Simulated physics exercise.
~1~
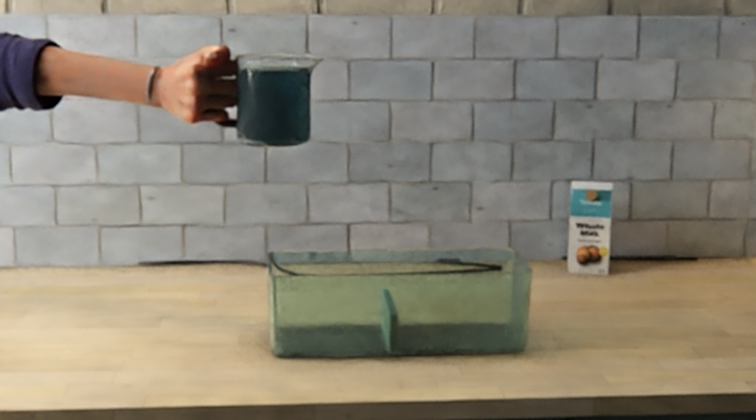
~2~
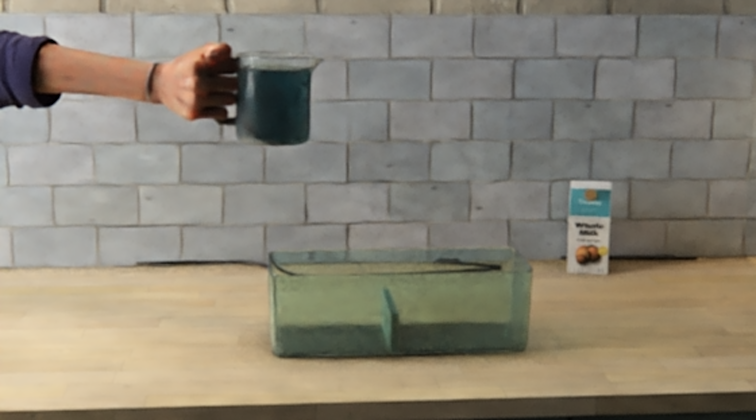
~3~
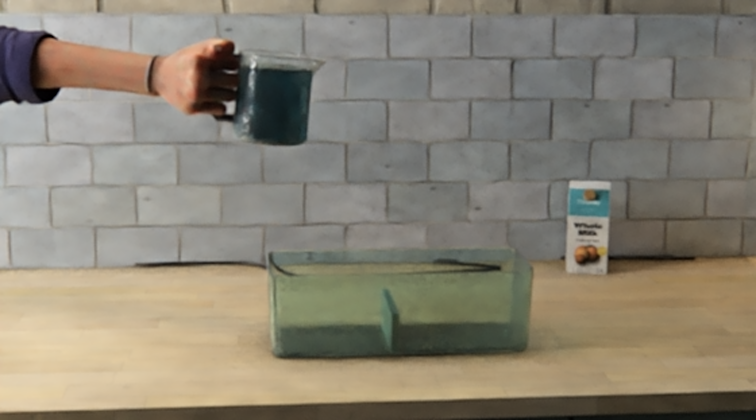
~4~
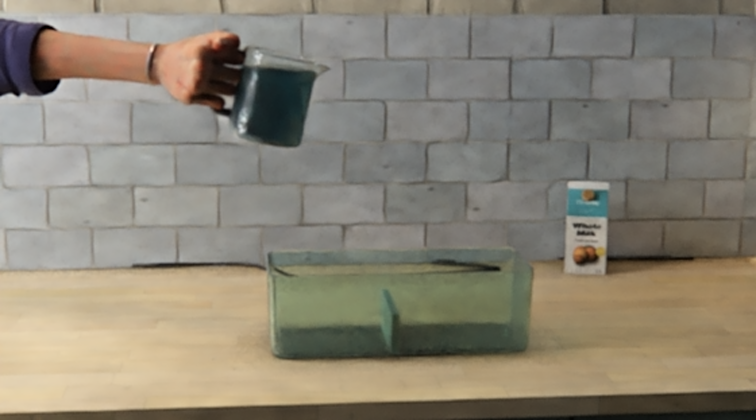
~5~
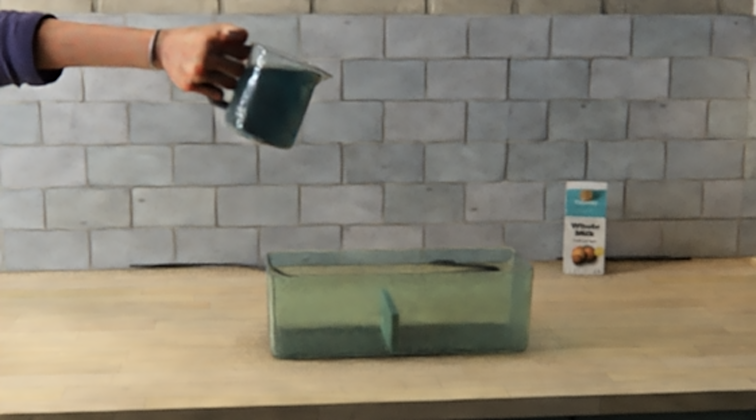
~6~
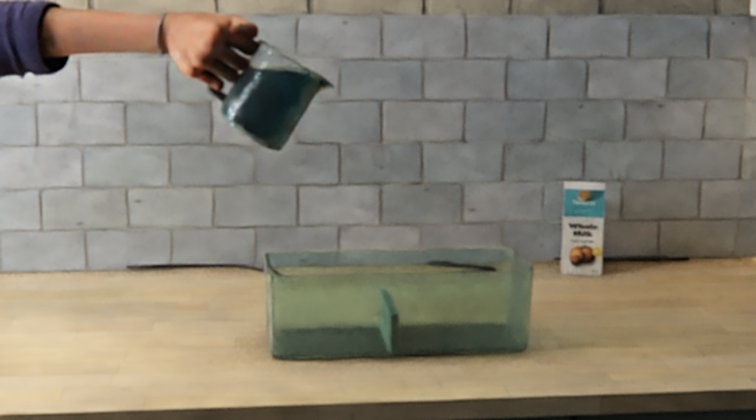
A hand reaching in from the left, its arm in a dark purple sleeve, grips a glass jug of dark teal water before a grey tiled wall, seen level from the front. Below, a long greenish clear basin with a low divider sits on a pale wooden counter, a blue-and-white carton behind it at right. The hand gradually tilts the jug rightward, while the basin stays still.
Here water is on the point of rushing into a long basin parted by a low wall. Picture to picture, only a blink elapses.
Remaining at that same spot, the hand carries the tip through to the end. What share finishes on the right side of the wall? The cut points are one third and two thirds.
The share right of the wall is between one third and two thirds.
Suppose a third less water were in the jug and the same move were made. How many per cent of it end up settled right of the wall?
It would be somewhere near 30 %.
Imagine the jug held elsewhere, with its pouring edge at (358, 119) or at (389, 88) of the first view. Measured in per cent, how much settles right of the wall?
It comes out at around 85 percent and then around 90 percent.
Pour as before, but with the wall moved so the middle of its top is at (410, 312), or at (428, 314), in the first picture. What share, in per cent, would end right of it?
10 per cent, then 10 per cent, roughly.
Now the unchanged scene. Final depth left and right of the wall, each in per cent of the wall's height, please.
Left part: 20 per cent; right part: 30.
A moment on, the jug is tipped on its side and 65 per cent is still to pour, 1 is left of the wall and 2 right of it.
Next, the jug is tipped on its side and 28 per cent is still to pour, 16 is left of the wall and 26 right of it.
Then the jug is tipped on its side and 11 per cent is still to pour, 22 is left of the wall and 54 right of it.
Later the jug is tipped on its side and 5 per cent is still to pour, 34 is left of the wall and 55 right of it.
At rest 41 per cent lies left of the wall, 56 right of it and 3 outside.
